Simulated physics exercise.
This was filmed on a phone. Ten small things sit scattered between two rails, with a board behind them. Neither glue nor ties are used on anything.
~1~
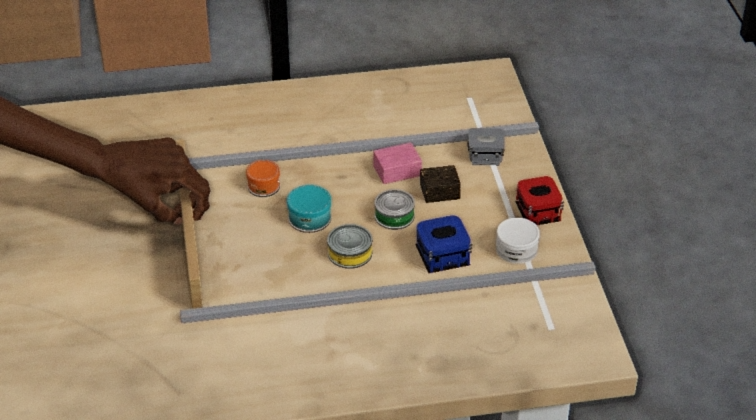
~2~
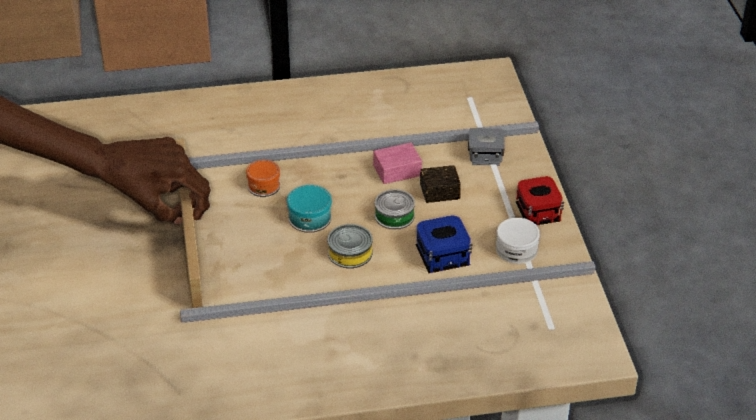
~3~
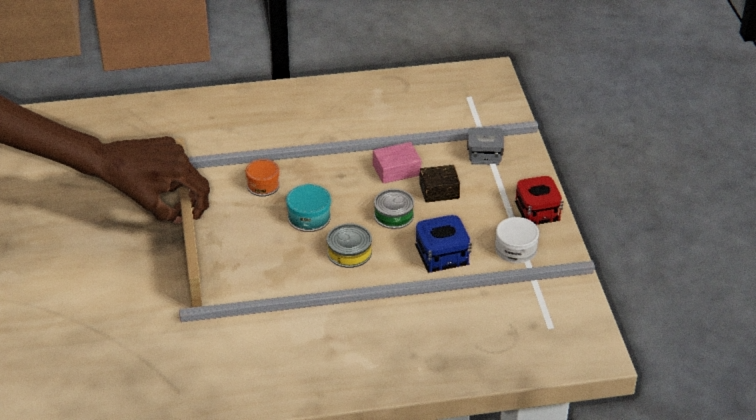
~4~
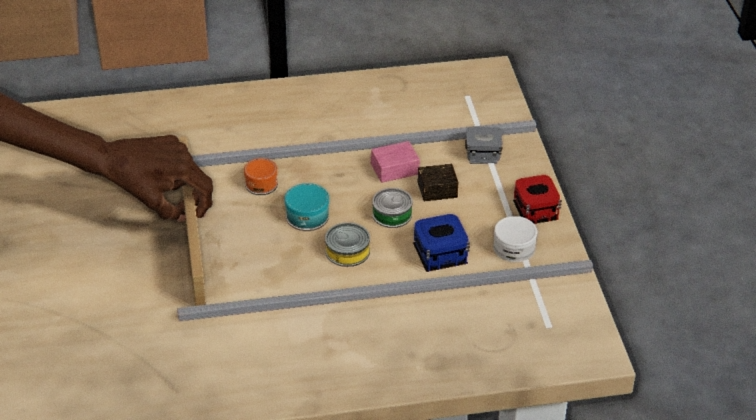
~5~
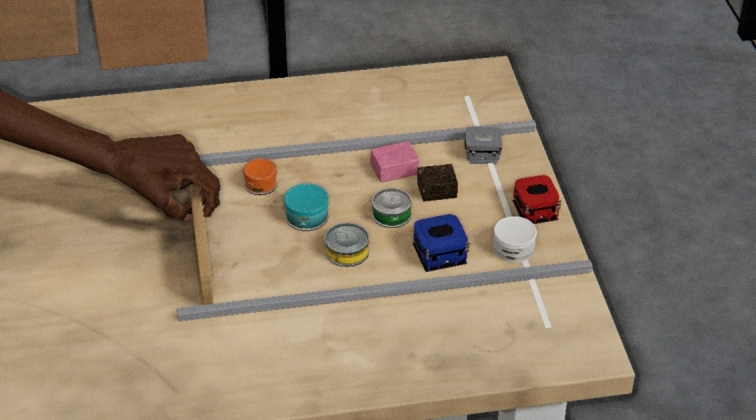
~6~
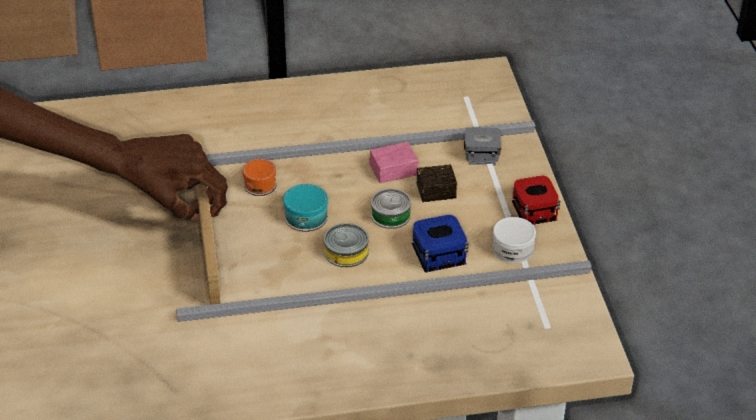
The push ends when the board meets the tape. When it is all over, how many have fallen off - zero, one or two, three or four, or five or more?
I expect three or four pieces to come off the table.
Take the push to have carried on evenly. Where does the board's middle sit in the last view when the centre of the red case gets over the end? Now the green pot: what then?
Near (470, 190) in the first case, near (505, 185) in the other.
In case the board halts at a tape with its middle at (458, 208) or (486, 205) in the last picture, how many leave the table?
Per try: 0; 2.
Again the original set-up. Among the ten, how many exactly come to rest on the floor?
Tally: 3.
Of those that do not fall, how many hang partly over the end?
Count: 3.
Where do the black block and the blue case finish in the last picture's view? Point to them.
First (538, 163), then (545, 245).
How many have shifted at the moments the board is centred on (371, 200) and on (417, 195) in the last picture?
First 6, after that 9.
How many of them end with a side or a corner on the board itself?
Contact count: 4.
Soon after, none off yet; red case at rest near (535, 201); grey case at rest near (482, 146); white tub at rest near (514, 240).
Then, none off yet; red case moved a little near (556, 199); grey case moved about its own width near (529, 135); white tub moved about its own width near (574, 245).
At rest, the number that fall off is three or four; fallen, white tub, grey case and red case.
